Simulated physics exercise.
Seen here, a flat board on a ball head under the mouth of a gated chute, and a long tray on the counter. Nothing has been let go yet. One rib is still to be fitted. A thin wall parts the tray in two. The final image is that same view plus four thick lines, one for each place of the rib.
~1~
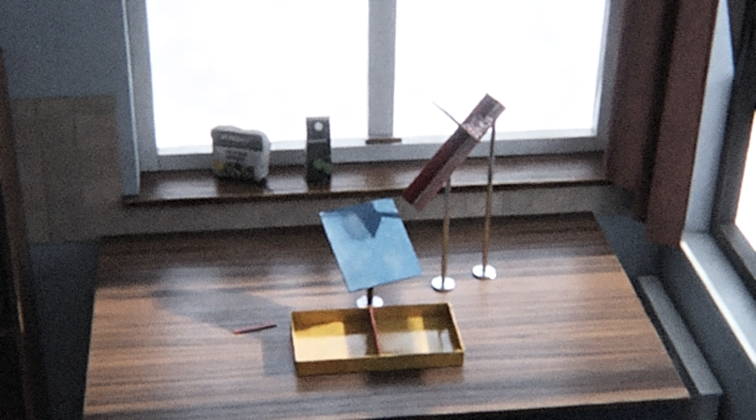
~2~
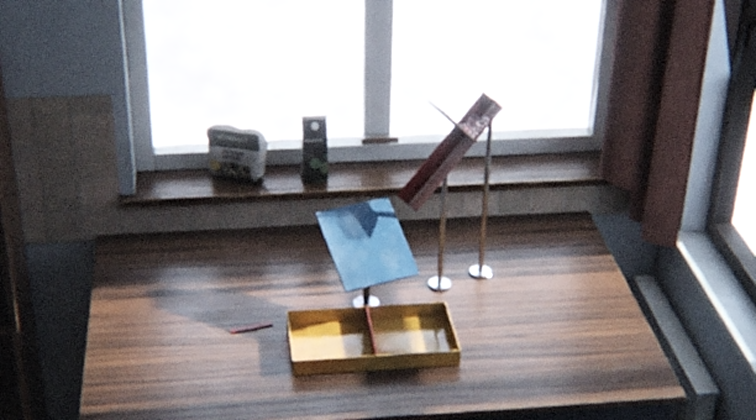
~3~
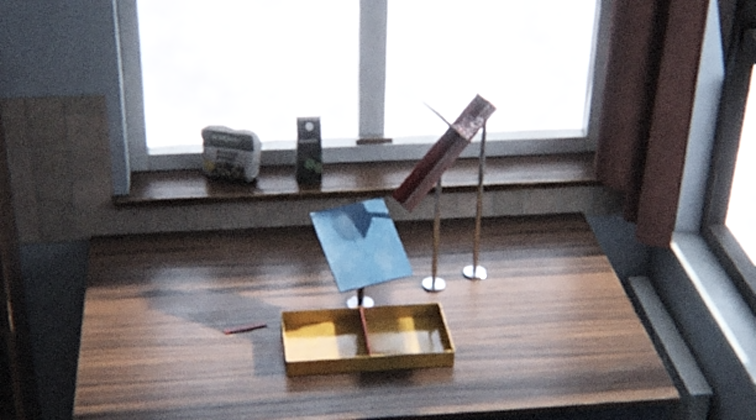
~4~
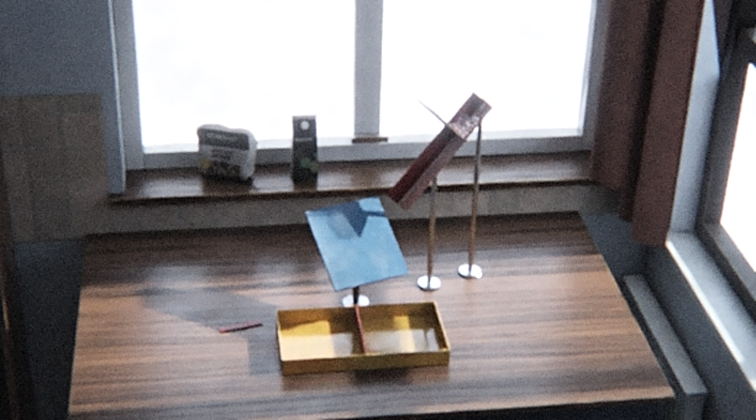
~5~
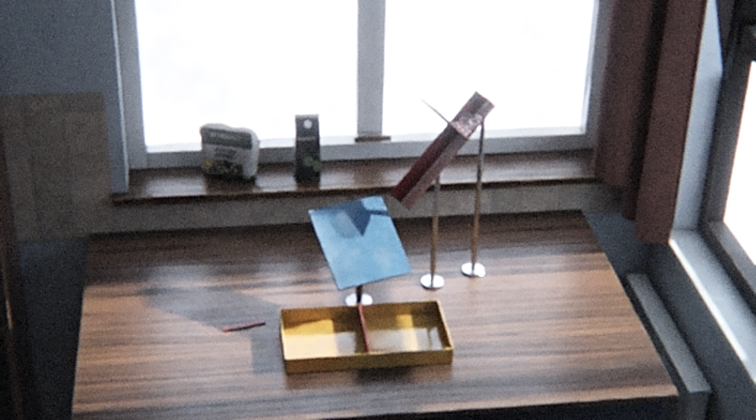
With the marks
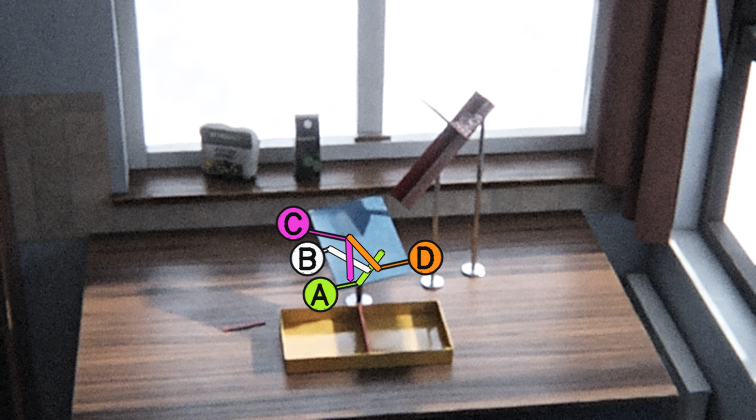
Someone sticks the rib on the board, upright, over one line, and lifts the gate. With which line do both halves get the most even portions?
C.
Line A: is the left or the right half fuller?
Left.
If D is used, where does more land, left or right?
The right half.
On the marked copy, line A from (381, 253) to (359, 282); line B from (330, 249) to (367, 269); line C from (348, 239) to (350, 278); line D from (349, 237) to (378, 268).
For line A, of what is caught, the bulk in the left half, a small share in the right.
For line B, of what is caught, a small share in the left half, all but a few in the right.
For line C, of what is caught, close to two thirds in the left half, close to a third in the right.
For line D, of what is caught, a small share in the left half, the bulk in the right.
